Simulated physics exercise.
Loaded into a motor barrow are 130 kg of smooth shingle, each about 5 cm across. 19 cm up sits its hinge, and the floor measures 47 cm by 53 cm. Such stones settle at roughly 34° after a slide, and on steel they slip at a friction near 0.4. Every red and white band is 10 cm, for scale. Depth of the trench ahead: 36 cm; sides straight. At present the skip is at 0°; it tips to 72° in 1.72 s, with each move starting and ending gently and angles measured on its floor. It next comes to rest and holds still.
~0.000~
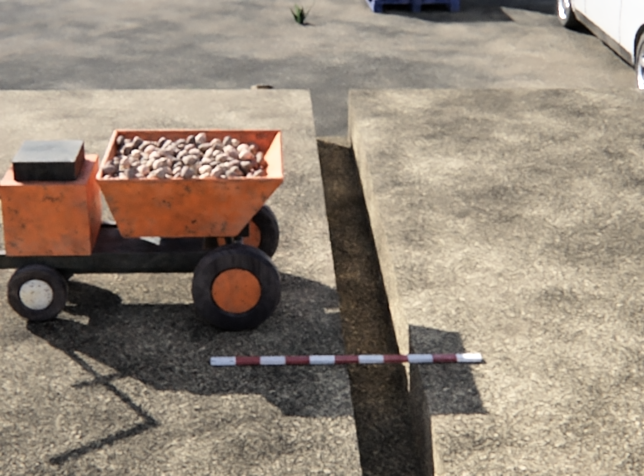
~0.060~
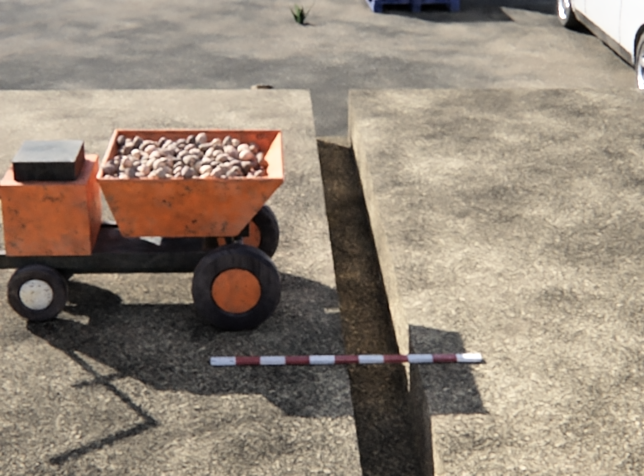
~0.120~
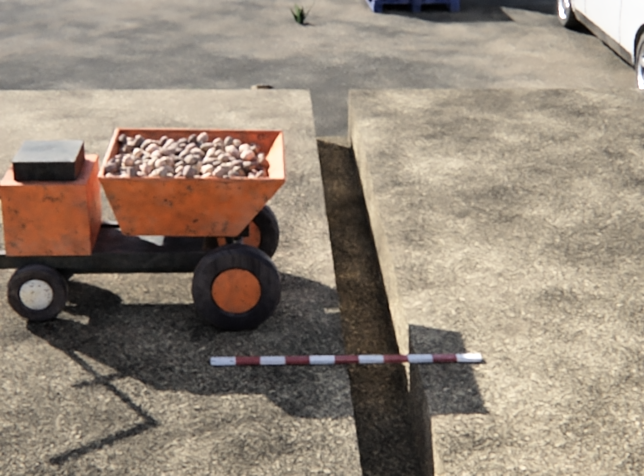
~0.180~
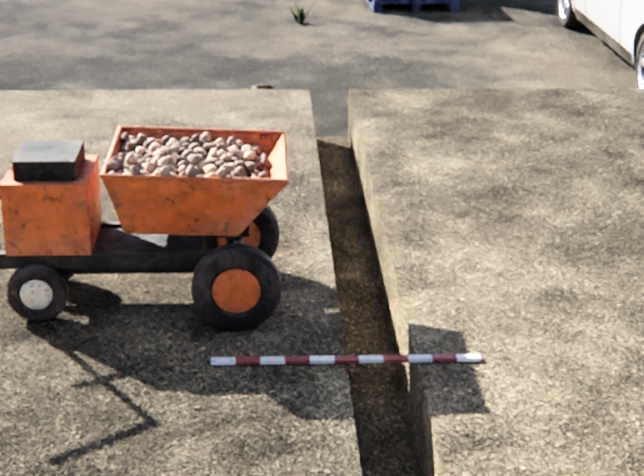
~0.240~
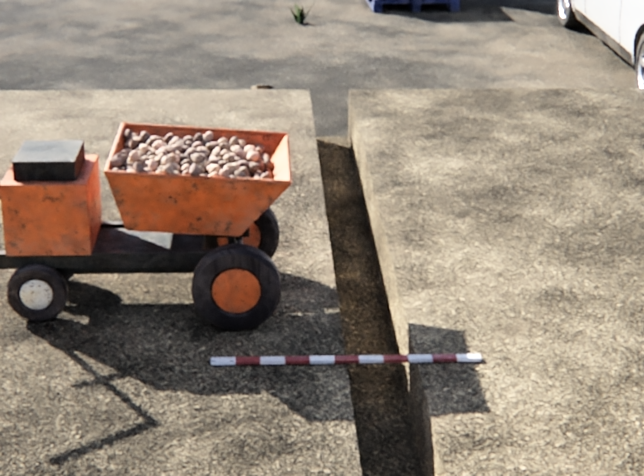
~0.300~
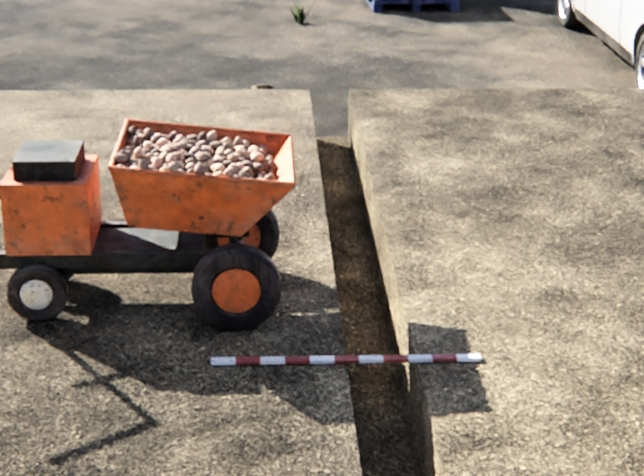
An orange motor barrow stands still while its skip of smooth stones tilts slightly to the right.
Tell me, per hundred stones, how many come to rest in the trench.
70 per hundred.
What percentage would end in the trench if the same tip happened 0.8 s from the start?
Then some 55 per cent would.
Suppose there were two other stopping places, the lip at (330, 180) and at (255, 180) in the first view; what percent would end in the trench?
Roughly 20 in a hundred, then 95 in a hundred.
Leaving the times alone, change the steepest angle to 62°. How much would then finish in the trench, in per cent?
Near 70 per cent then.
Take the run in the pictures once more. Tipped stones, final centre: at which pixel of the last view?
Roughly (385, 341), I'd say.
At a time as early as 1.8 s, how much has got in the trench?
By that moment, roughly 40 per cent of the load.
After 1.3 s the floor is at 61°; 95 % in the skip, 5 % in the trench; the foremost stones are at (395, 281).
After 1.8 s the floor is at 72°; 33 % in the skip, 40 % in the trench, 27 % past the trench; the foremost stones are at (523, 280).
After 2.2 s the floor is at 72°; 12 % in the skip, 57 % in the trench, 32 % past the trench; the foremost stones are at (577, 272).
After 4.1 s the floor is at 72°; 0 % in the skip, 70 % in the trench, 30 % past the trench; the foremost stones are at (593, 270).
